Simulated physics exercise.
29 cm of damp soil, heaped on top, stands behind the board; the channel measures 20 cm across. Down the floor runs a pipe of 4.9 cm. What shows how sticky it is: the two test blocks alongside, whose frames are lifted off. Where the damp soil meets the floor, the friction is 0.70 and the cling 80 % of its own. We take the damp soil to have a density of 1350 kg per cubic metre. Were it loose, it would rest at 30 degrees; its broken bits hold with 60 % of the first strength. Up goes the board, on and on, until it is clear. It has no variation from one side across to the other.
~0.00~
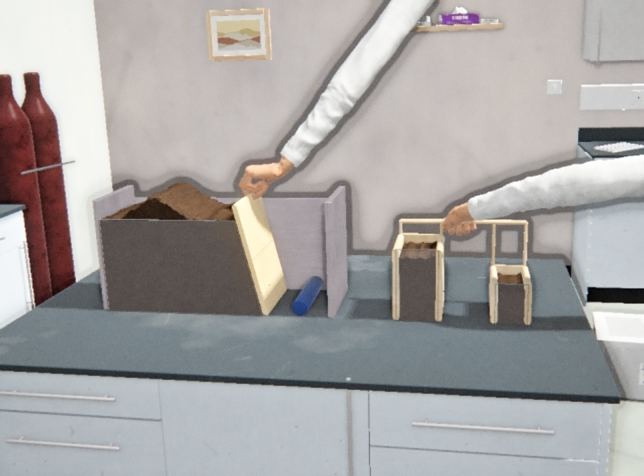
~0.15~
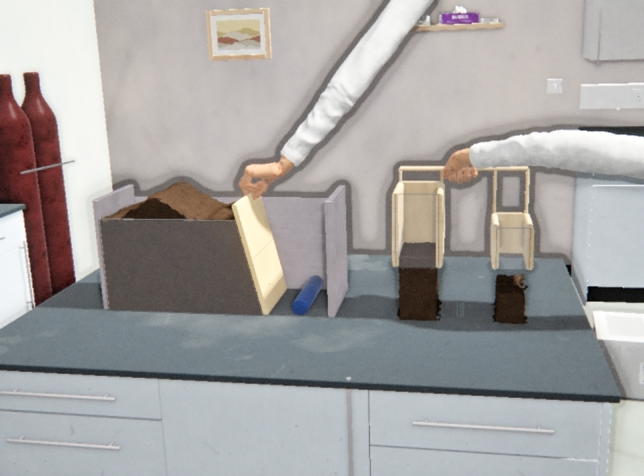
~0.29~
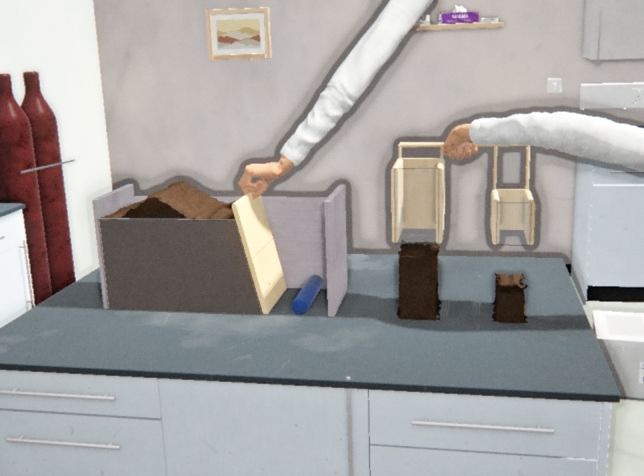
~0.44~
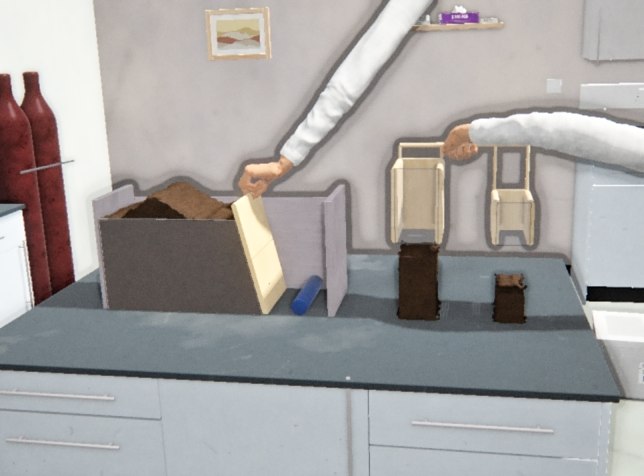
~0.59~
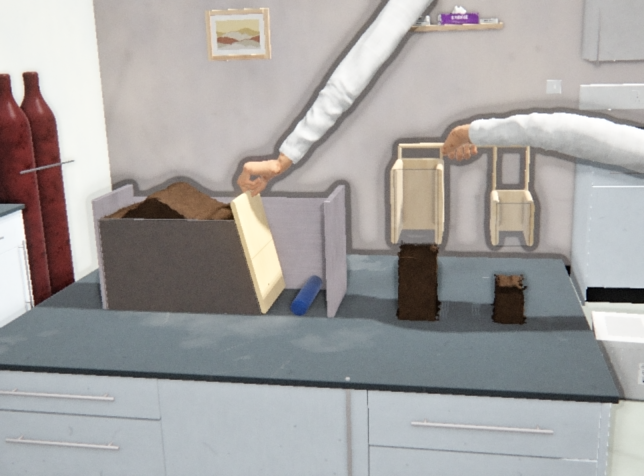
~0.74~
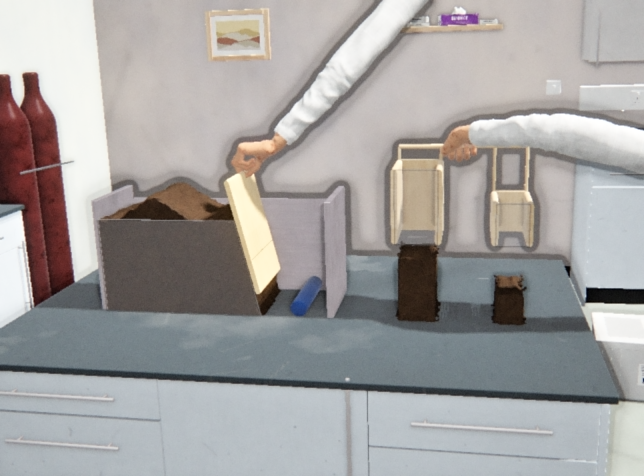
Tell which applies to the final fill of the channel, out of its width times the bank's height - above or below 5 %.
What applies is below.
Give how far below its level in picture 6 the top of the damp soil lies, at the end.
By my estimate, near 0.0 cm.
After 0.96 s, the face still stands, with nothing on top of the pipe; the channel is 0 % full.
After 1.22 s, the face still stands, with nothing on top of the pipe; the channel is 0 % full.
After 1.48 s, the face still stands, with nothing on top of the pipe; the channel is 0 % full.
After 1.74 s, the face still stands, with nothing on top of the pipe; the channel is 0 % full.
After 1.78 s, at the end, the face still stands, with nothing on top of the pipe; the channel is 0 % full.
